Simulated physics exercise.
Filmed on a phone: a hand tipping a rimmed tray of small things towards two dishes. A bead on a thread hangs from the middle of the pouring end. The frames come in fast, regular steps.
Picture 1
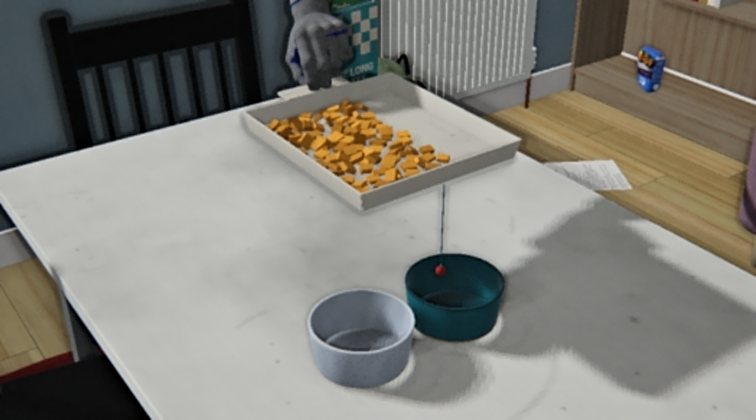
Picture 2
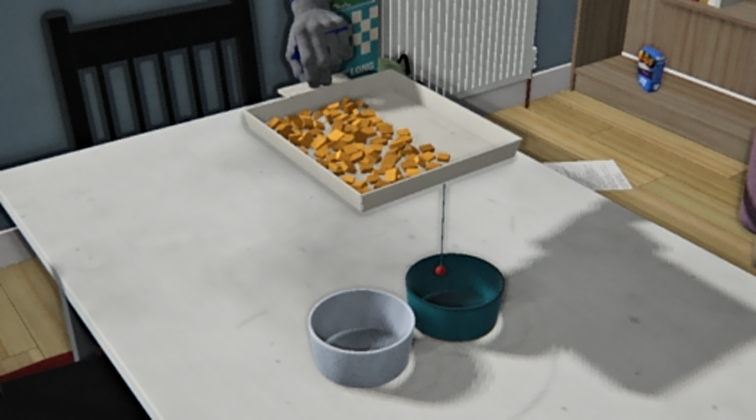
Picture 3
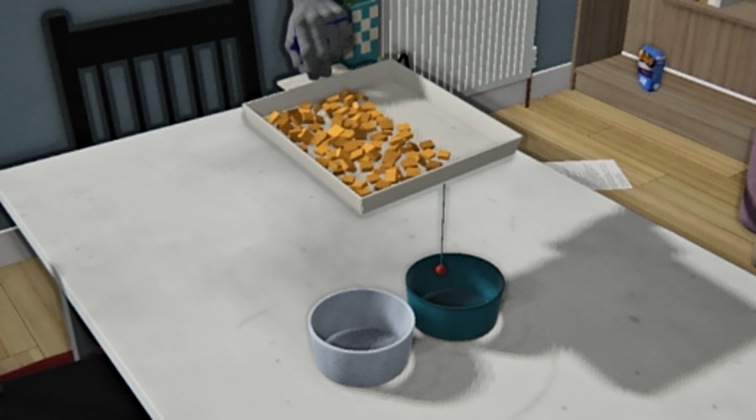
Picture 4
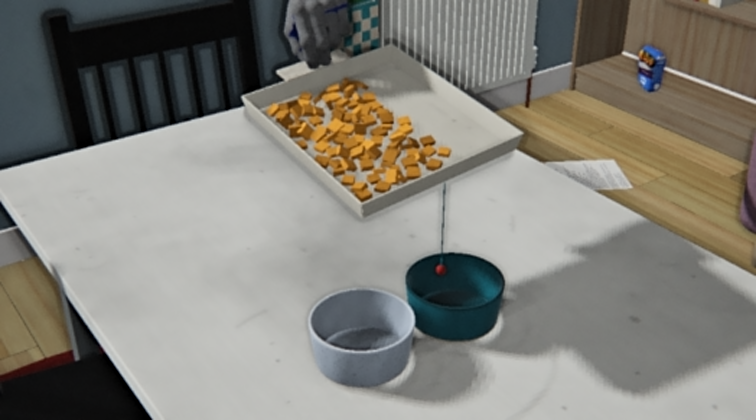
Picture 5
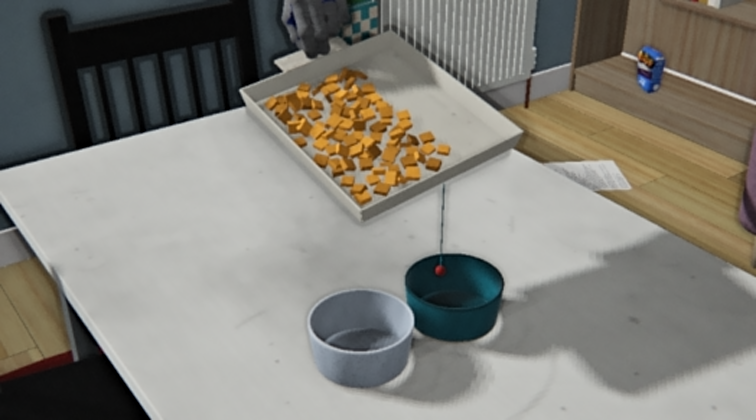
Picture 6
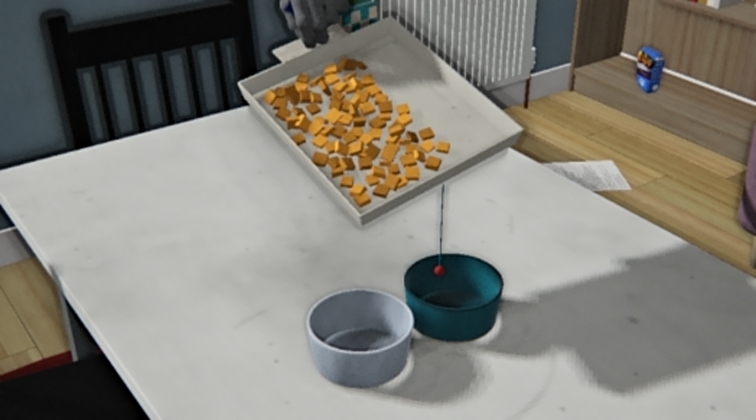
A pale rimmed tray of small orange crackers slowly tilted, its far side rising and its near left corner dipping, while a gray hand stayed behind it and two empty bowls sat still on the table.
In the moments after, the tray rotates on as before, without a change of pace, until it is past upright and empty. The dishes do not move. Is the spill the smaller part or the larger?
Caught overall: Over half.
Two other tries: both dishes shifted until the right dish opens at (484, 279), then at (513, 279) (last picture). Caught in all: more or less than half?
The first try: Most of it. The second: Less than half.
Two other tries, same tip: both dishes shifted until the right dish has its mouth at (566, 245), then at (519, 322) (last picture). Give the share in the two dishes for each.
About 0 and 0 per cent.
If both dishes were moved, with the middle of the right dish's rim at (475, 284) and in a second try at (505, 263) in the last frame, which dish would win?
The first try: The left one. The second: The dish on the left.
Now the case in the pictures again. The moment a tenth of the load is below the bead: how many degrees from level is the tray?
Roughly 85°.
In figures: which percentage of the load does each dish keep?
Left dish near 90 in a hundred; right dish near 0.
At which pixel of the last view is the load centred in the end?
Roughly at (365, 346).
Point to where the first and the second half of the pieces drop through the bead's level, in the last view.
Around (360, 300) and then (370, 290).
Just after the last frame, tray tipped steeply; every one on the tray.
A moment on, tray tipped past a quarter turn; roughly half on the tray; roughly a third in the left dish; just a few outside both; about a tenth in the air.
Further on, tray tipped past a quarter turn; almost all in the left dish; about a tenth outside both.
When it is over, tray tipped past a quarter turn; almost all in the left dish; not one in the right dish; about a tenth outside both.
